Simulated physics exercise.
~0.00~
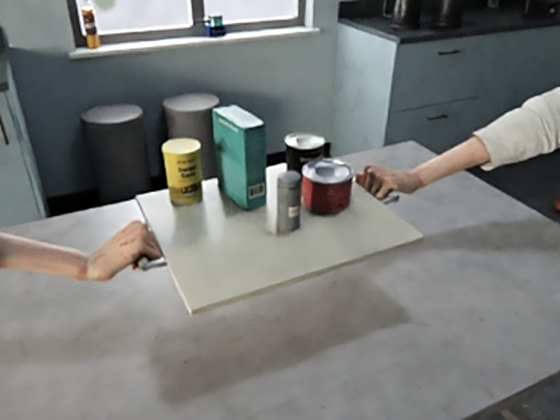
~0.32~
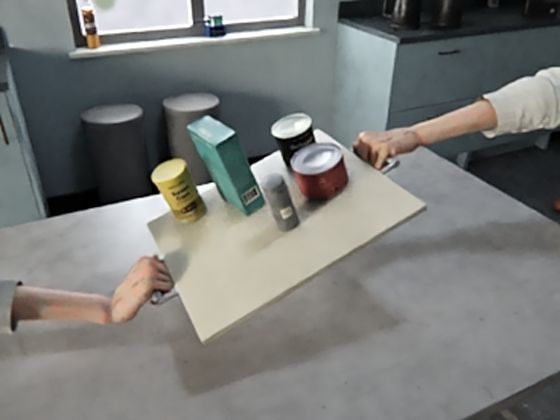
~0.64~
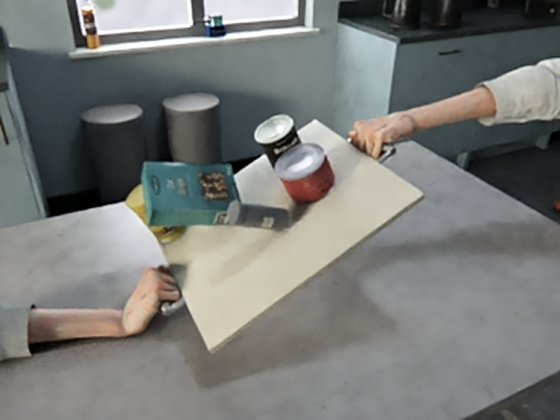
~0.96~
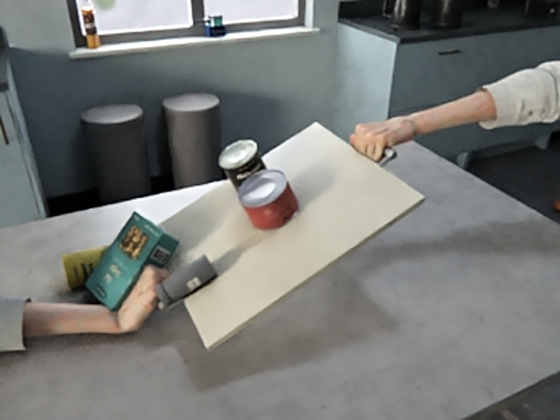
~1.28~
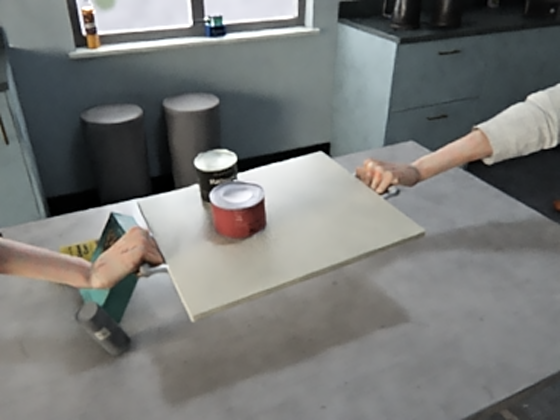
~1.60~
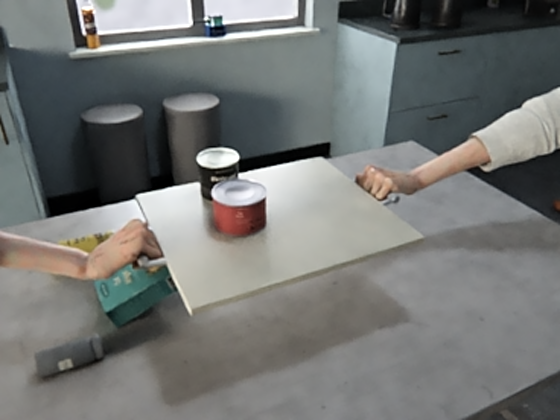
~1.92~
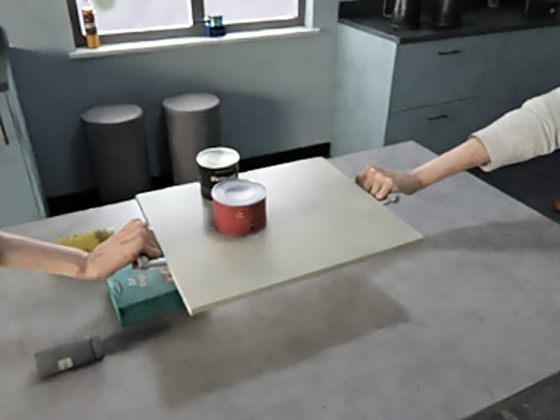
A tray tips left, spilling three items, then levels with two cans still upright.
